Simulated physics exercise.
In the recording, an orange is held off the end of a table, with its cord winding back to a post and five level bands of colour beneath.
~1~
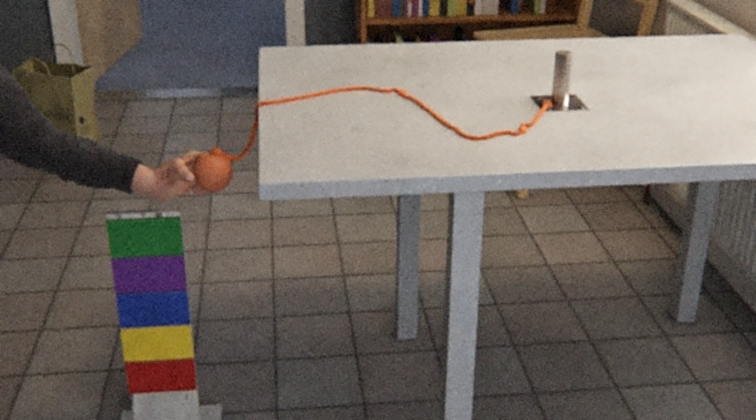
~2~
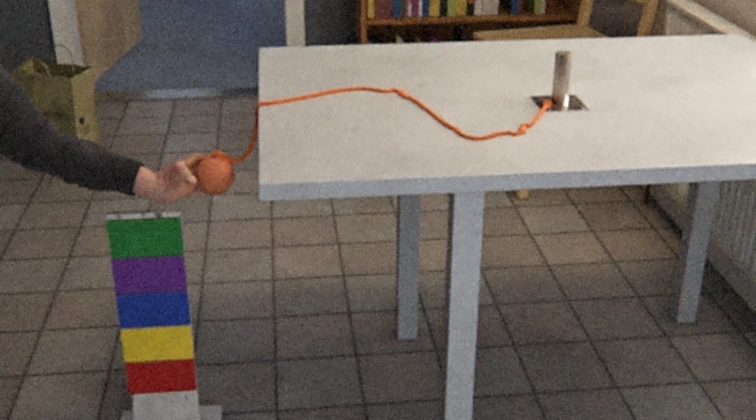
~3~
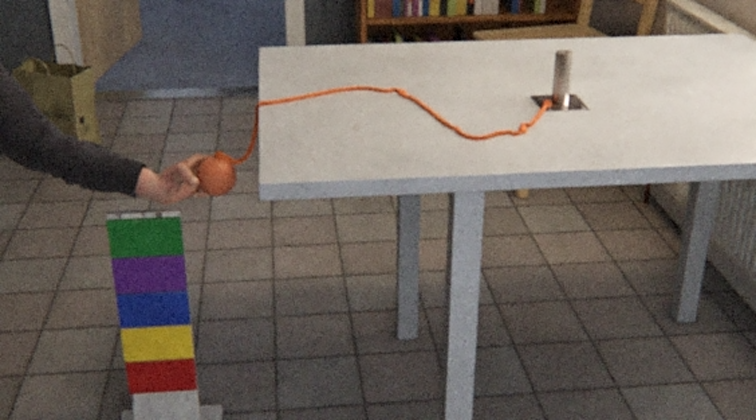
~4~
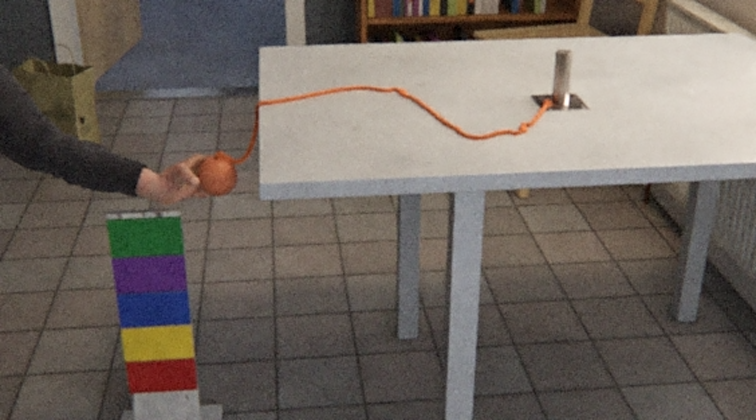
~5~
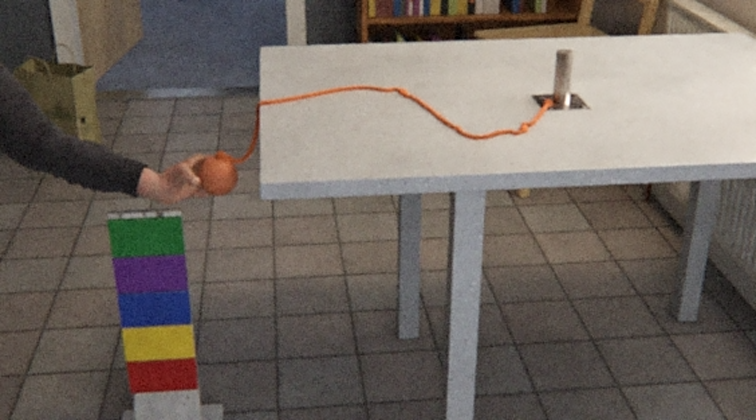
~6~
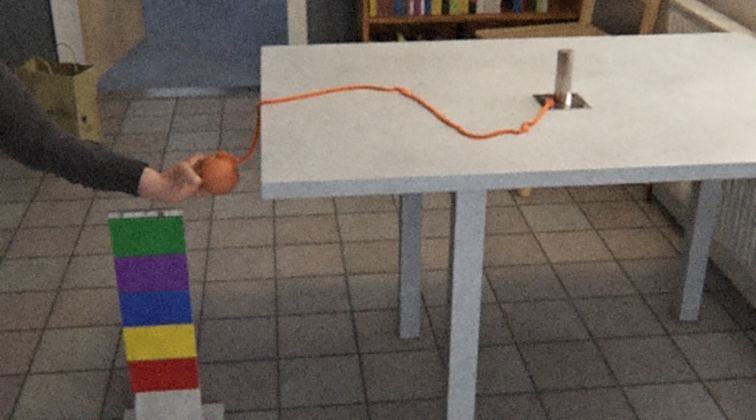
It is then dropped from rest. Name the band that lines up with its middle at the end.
It lines up with red.
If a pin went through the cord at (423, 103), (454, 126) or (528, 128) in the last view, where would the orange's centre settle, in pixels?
Per try (px, approx.): (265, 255); (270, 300); (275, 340).
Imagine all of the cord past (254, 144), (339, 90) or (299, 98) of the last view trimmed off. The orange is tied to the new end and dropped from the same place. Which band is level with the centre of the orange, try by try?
First try: Yellow; second try: Green; third try: Purple.
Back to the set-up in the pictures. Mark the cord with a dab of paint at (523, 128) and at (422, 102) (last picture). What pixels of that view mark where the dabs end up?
(460, 107) and (285, 117), roughly.
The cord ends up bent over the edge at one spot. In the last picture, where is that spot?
Around (407, 96).
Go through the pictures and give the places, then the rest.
The first frame shows orange (213, 172); green (145, 238); purple (149, 275); blue (153, 310); yellow (157, 345); red (161, 377).
The second frame shows orange (215, 175); cord through (536, 120) (480, 139) (425, 108) (371, 89) (282, 102).
The third frame shows orange (217, 176).
The fourth frame shows orange (218, 176); cord through (536, 119) (481, 138) (426, 107) (371, 89) (282, 101).
The fifth frame shows orange (218, 176).
The sixth frame shows orange (219, 176); cord through (538, 118) (483, 137) (428, 106) (373, 88) (284, 100).
Early on, orange near (234, 318); level with blue.
Midway, orange near (290, 373); level with red.
Near the end, orange near (268, 379); level with red.
Finally, orange near (276, 381); level with red. Its centre hangs level with the red band.
